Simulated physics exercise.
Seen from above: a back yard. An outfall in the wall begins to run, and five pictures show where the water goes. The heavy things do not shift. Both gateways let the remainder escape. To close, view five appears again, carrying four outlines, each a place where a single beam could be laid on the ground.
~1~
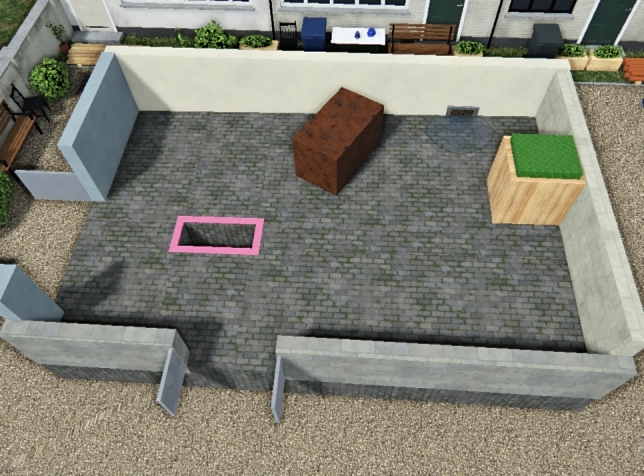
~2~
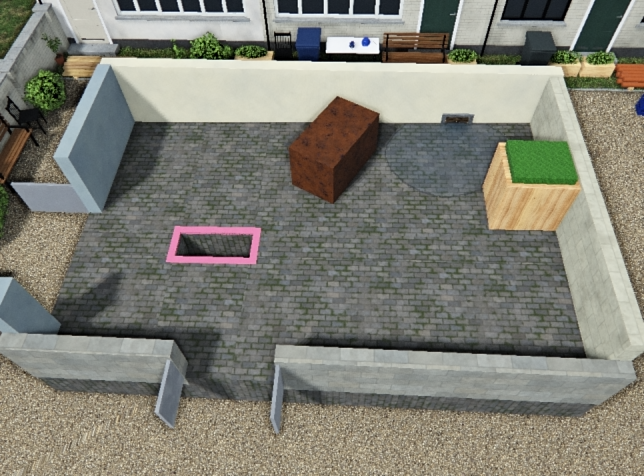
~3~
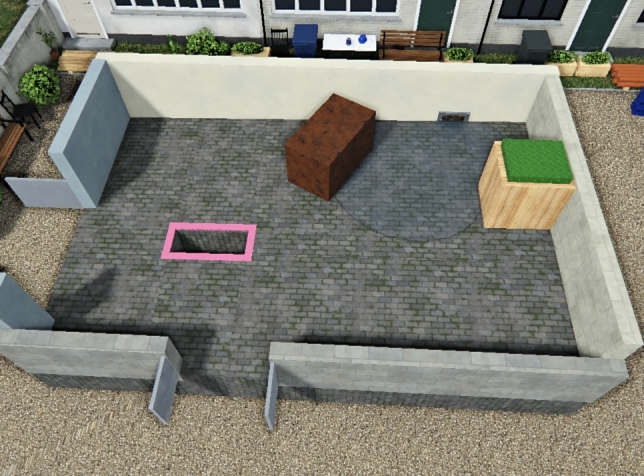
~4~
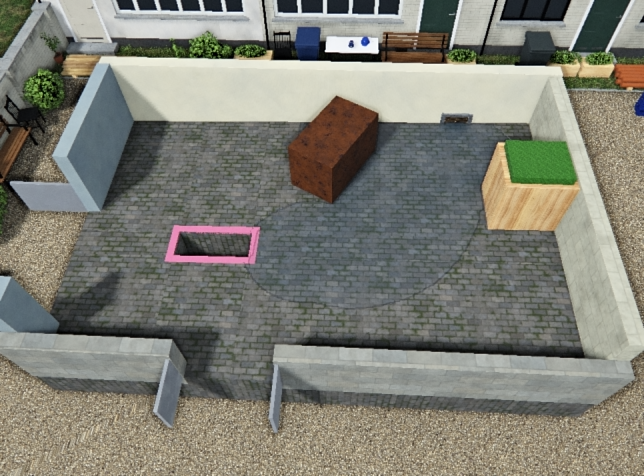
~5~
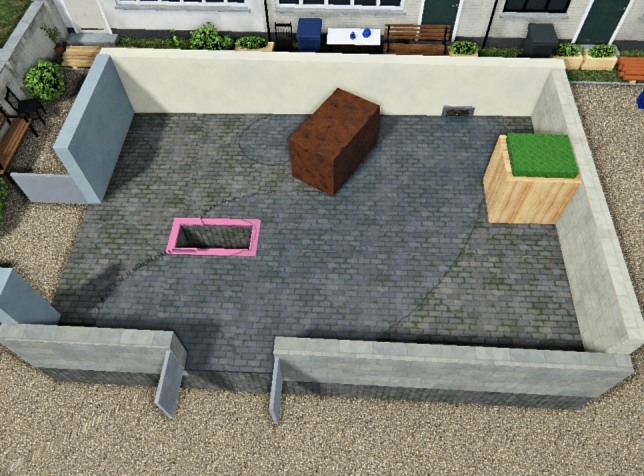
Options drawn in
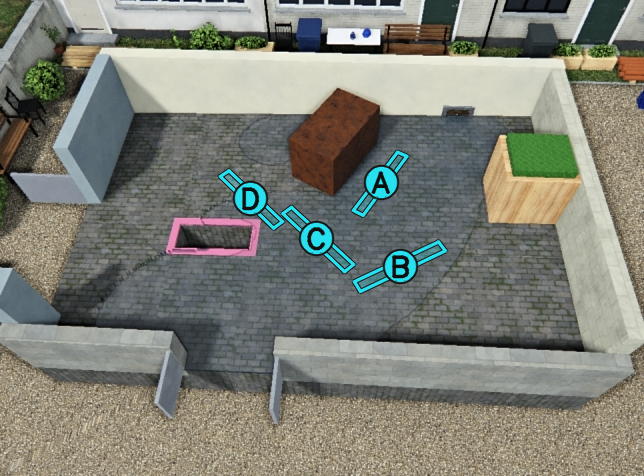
Water spread out from a small outlet by the back wall of a paved yard, passing a rusty brown block and a grass-topped wooden box, until it reached the pink-edged drain and the front wall.
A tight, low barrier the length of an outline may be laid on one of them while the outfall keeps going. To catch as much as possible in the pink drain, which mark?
B beats the others.
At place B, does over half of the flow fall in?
No.
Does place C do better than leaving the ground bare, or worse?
Worse.
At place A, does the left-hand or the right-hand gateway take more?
The left one.
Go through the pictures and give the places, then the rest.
The first frame shows outfall at (462, 111); pink drain at (217, 235); open gate at (236, 354); open gate at (86, 253); 2 % of the ground under water, visible out to (467, 148); pink drain still dry.
In the second frame, 9 % of the ground under water, visible out to (444, 192); pink drain still dry.
In the third frame, 17 % of the ground under water, visible out to (362, 218); pink drain still dry.
In the fourth frame, 31 % of the ground under water, visible out to (259, 275); pink drain still dry.
In the fifth frame, 47 % of the ground under water, visible out to (104, 309); pink drain taking water.
In cyan, A from (358, 212) to (402, 154); B from (357, 286) to (441, 246); C from (287, 210) to (349, 268); D from (224, 173) to (278, 224).
With A, about 12 % of the stream goes into the pink drain, about 88 % out by the gates.
With B, about 25 % of the stream goes into the pink drain, about 75 % out by the gates.
With C, about 11 % of the stream goes into the pink drain, about 89 % out by the gates.
With D, about 13 % of the stream goes into the pink drain, about 87 % out by the gates.
